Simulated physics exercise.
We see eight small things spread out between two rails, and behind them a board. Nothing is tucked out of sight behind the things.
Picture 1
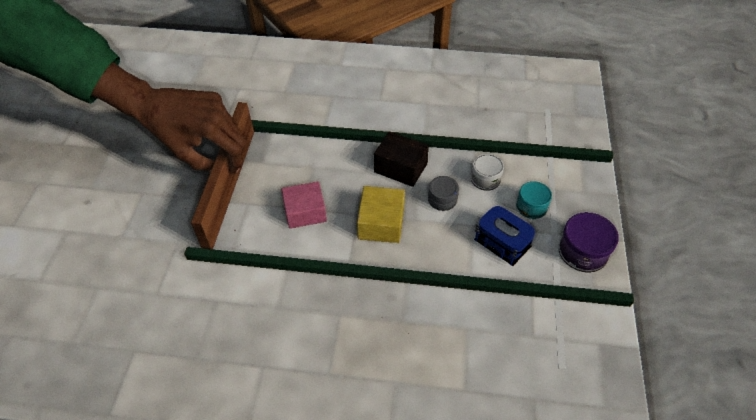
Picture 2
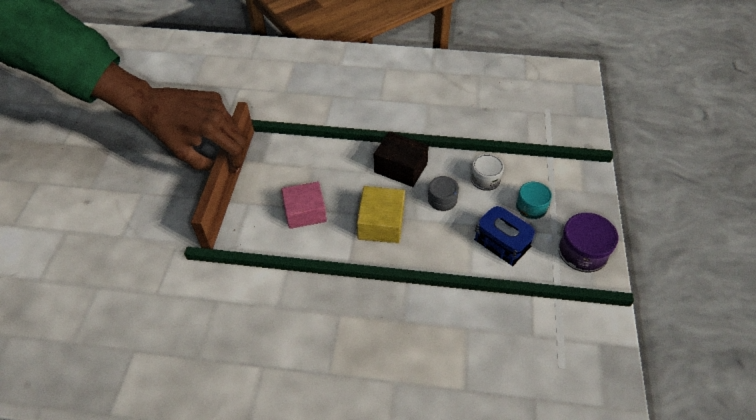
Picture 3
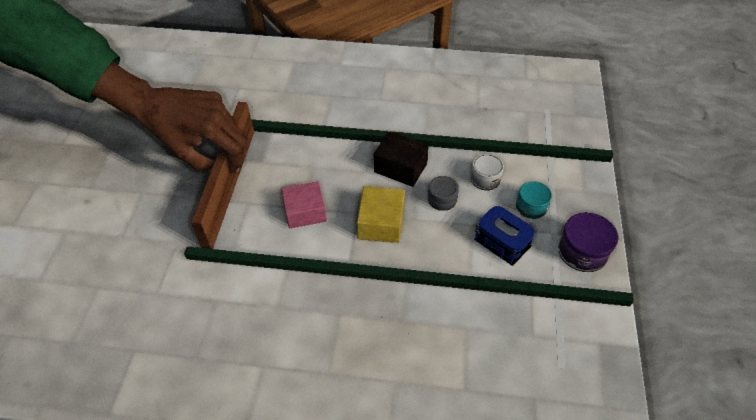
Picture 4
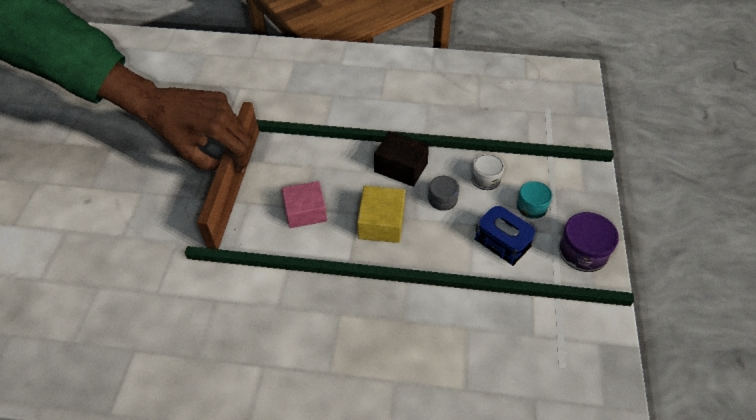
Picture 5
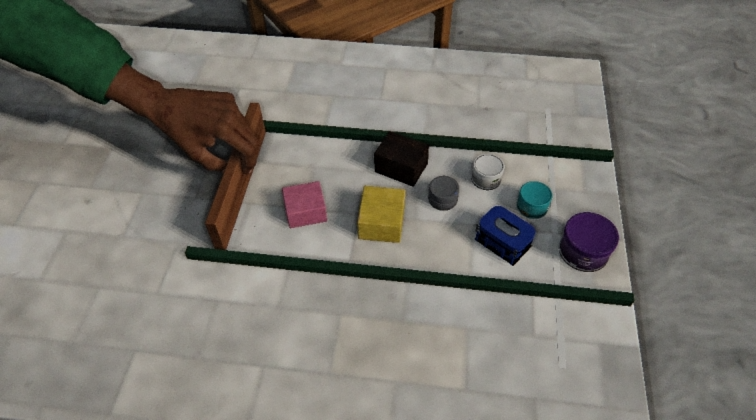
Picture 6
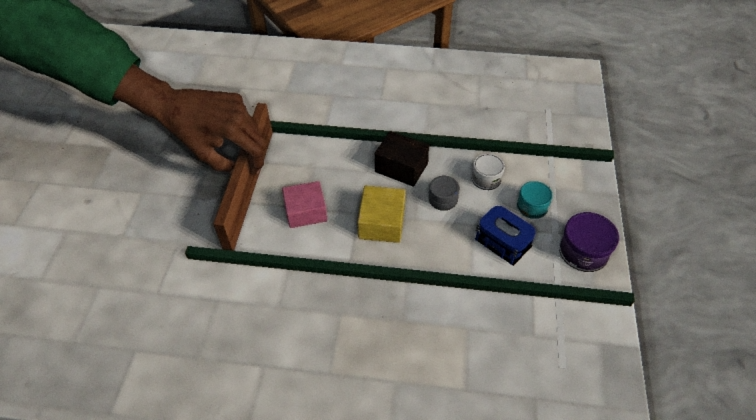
The clip opens on a hand in a green sleeve holding a wooden board upright between two green rails, left of eight small objects, including pink and yellow blocks and a purple pot. The board stays nearly still at first, then the hand slides it slightly right, while the objects remain in place.
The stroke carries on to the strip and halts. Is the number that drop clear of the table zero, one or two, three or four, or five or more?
Gone: Just a lone one or pair.
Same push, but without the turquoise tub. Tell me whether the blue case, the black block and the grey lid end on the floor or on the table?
I'd say the blue case does not stay, the black block stays up, and the grey lid stays up.
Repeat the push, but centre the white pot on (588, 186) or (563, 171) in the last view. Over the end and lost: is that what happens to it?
The white pot stays put at the first spot and stays put at the second.
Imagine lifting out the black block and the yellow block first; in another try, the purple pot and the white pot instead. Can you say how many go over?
1 for the first case, 1 for the second.
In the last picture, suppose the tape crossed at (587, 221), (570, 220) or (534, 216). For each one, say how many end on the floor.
In order: 5, 4 and 2.
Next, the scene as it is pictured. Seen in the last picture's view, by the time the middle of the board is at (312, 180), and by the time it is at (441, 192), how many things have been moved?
That gives 1 for the first and 7 for the second.
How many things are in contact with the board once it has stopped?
The count is 3.
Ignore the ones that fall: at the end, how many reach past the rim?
Counting them gives 2.
Soon after, none off yet; purple pot at rest near (588, 242); turquoise tub at rest near (534, 200); blue case at rest near (505, 235).
After that, none off yet; purple pot displaced about its own width near (631, 248); turquoise tub at rest near (534, 200); blue case displaced about its own width near (573, 244).
In the end, the number that fall off is one or two; gone, blue case and purple pot.
